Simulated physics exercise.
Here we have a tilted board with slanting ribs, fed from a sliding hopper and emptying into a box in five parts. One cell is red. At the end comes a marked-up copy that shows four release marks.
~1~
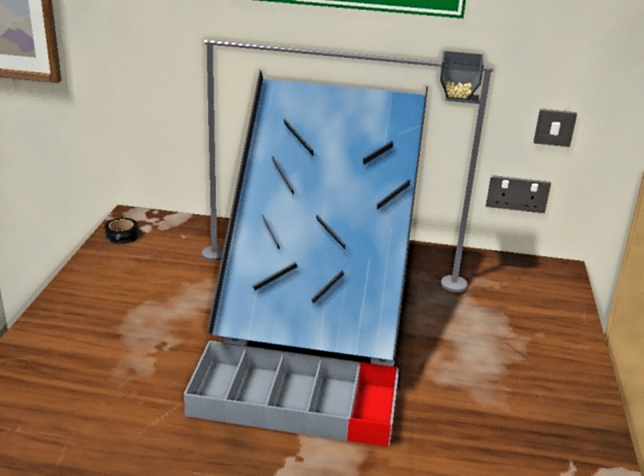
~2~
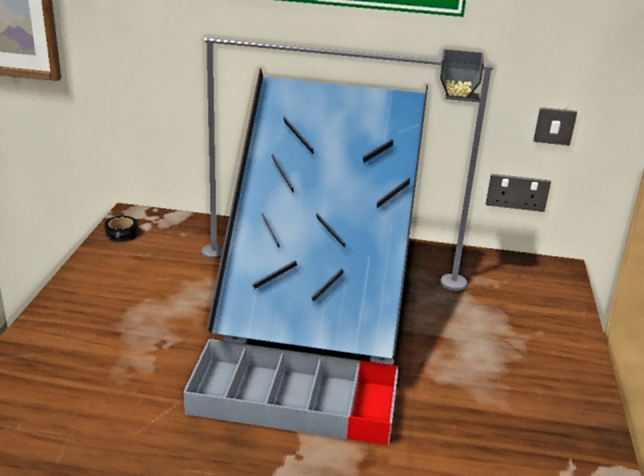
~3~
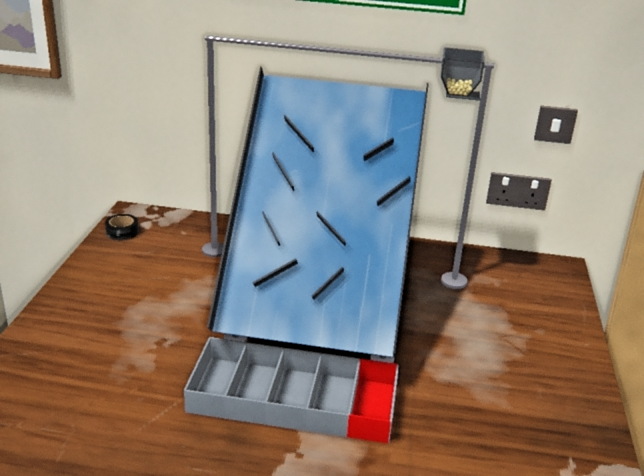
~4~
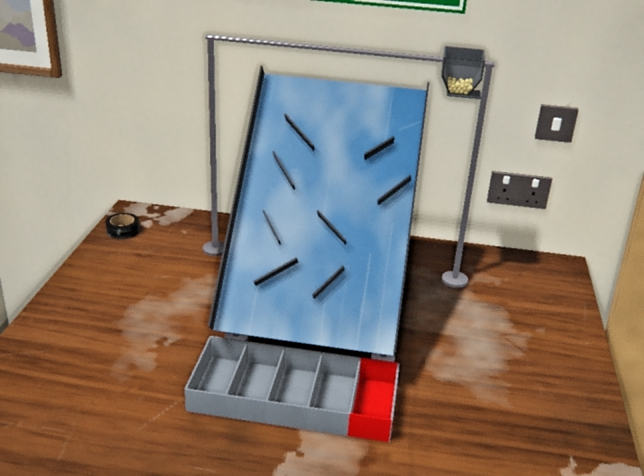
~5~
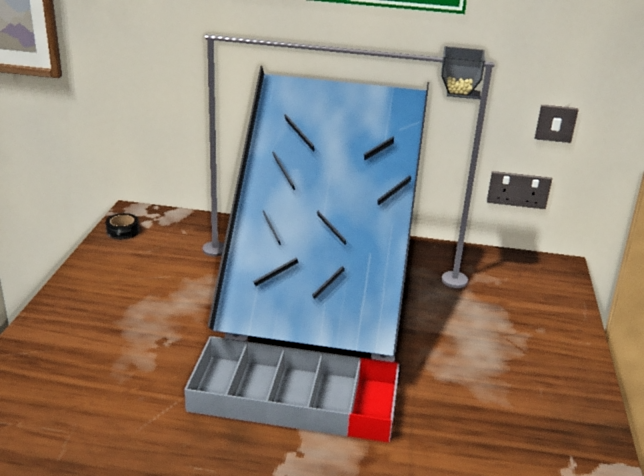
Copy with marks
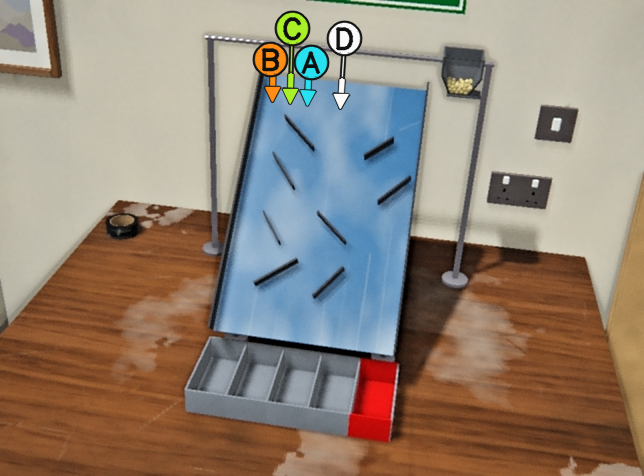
Nothing visibly moves apart from a very slight shift of the view, as a small hopper of pale beans sits at the upper right of a tilted blue board with dark slanting ribs, above a grey box with one red compartment.
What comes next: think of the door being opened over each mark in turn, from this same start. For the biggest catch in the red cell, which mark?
Use mark A.
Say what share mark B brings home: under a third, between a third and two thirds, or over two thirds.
Mark B gives under a third.
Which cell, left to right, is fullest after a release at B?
The first.
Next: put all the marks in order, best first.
Best to worst: A, D, C, B.
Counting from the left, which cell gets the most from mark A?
The fifth from the left.
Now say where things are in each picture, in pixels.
Hopper near (459, 90), soya beans, door shut, in the first picture.
Ribs (284, 117) to (312, 148), (363, 157) to (393, 140), (272, 154) to (292, 188), in the second picture.
Ribs (377, 201) to (410, 176), (263, 211) to (278, 242), (317, 212) to (345, 241), in the third picture.
Ribs (253, 282) to (297, 258), (313, 295) to (343, 266), in the fourth picture.
Red cell near (370, 426), number 5 of 5 from the left, in the fifth picture.
On the marked copy, mark A meets the board at (307, 100); mark B meets the board at (272, 96); mark C meets the board at (290, 98); mark D meets the board at (340, 103).
For mark A, all but a few in the red cell, a small share in other cells, only a few outside the box.
For mark B, a small share in the red cell, the bulk in other cells, a small share outside the box.
For mark C, close to half in the red cell, close to half in other cells, only a few outside the box.
For mark D, close to two thirds in the red cell, close to a third in other cells, only a few outside the box.
